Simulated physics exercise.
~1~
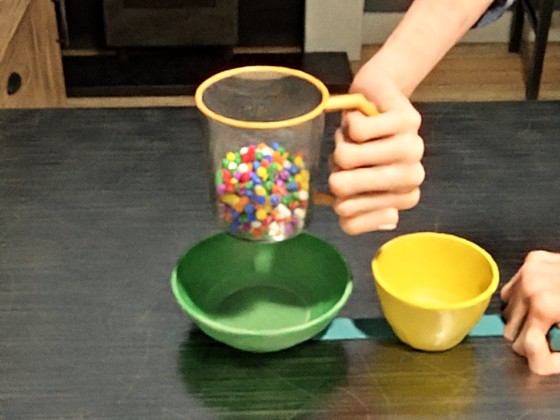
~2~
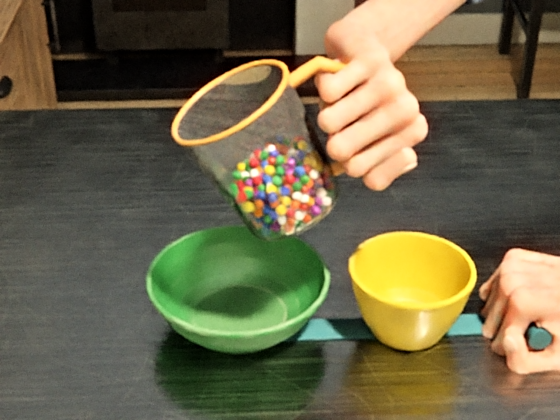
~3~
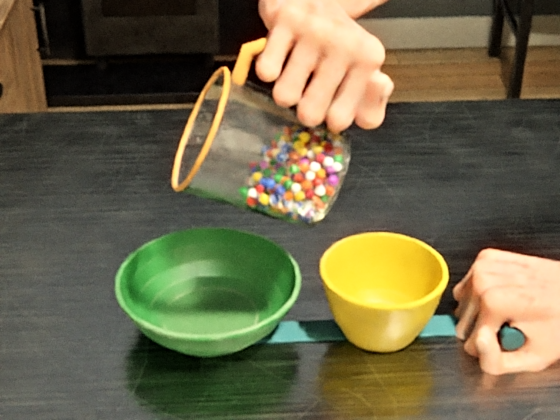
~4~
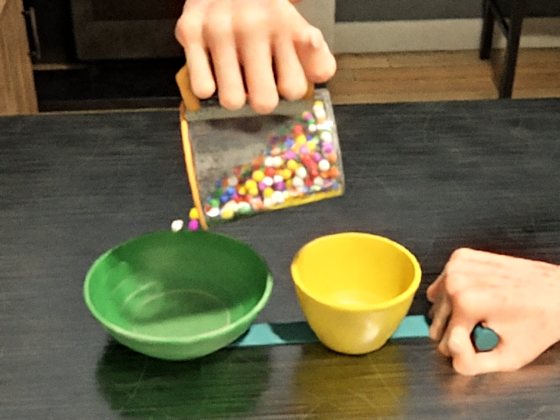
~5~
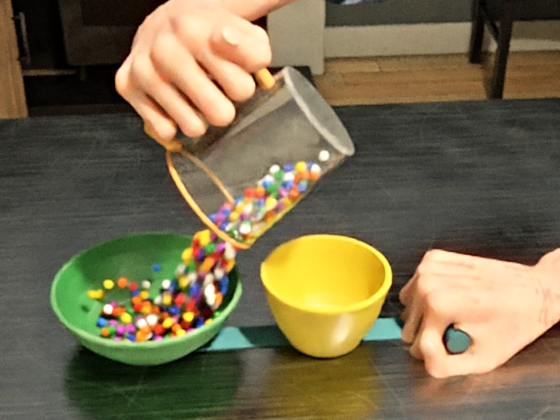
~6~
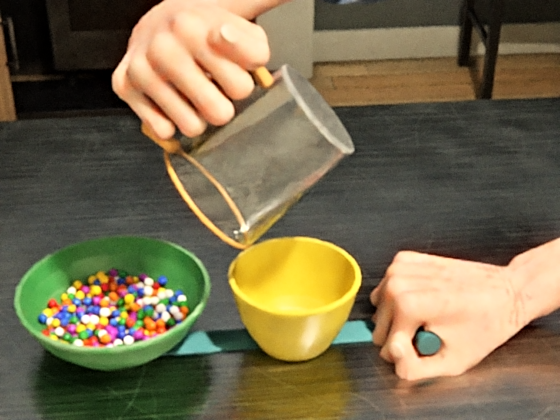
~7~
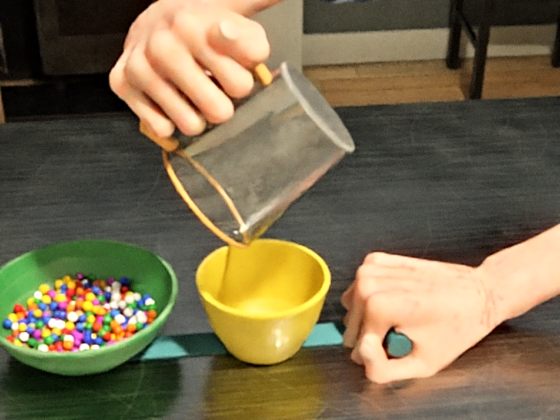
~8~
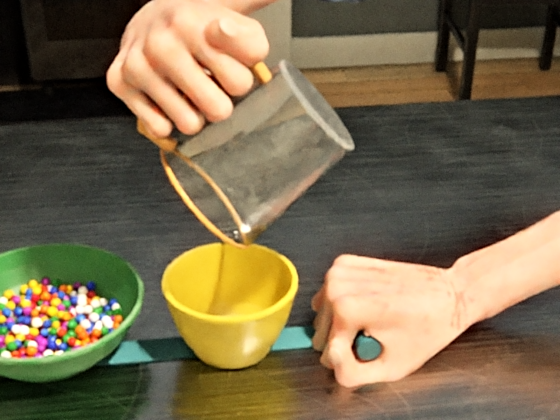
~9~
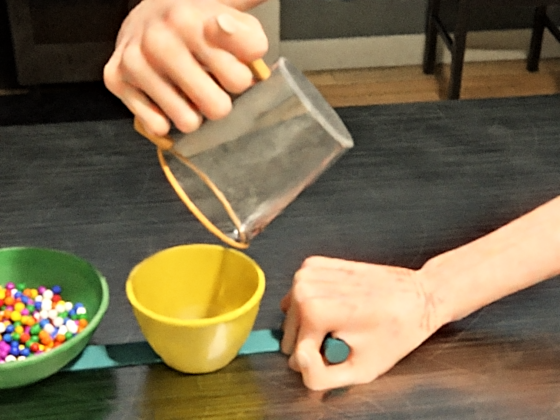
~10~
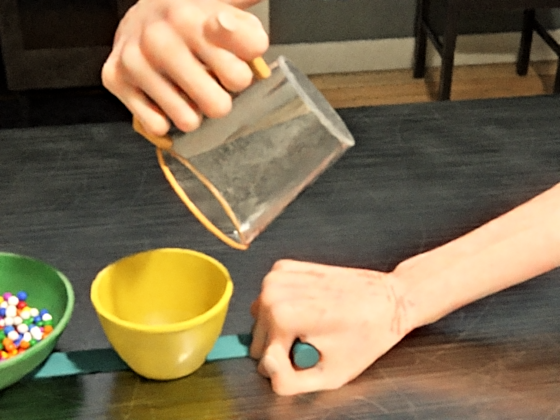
At the start, a hand holds a clear cup of colourful beads upright above a green bowl, with a yellow bowl to its right, both on a strip across a dark table. The hand tips the cup leftward while another hand at the right slides the row steadily left. Beads begin to fall from the rim, then stream into the green bowl until the cup is empty. The cup stays tilted as the yellow bowl passes beneath it, receiving nothing. Finally, the bead-filled green bowl sits partly out of view at the left, and the yellow bowl remains empty.
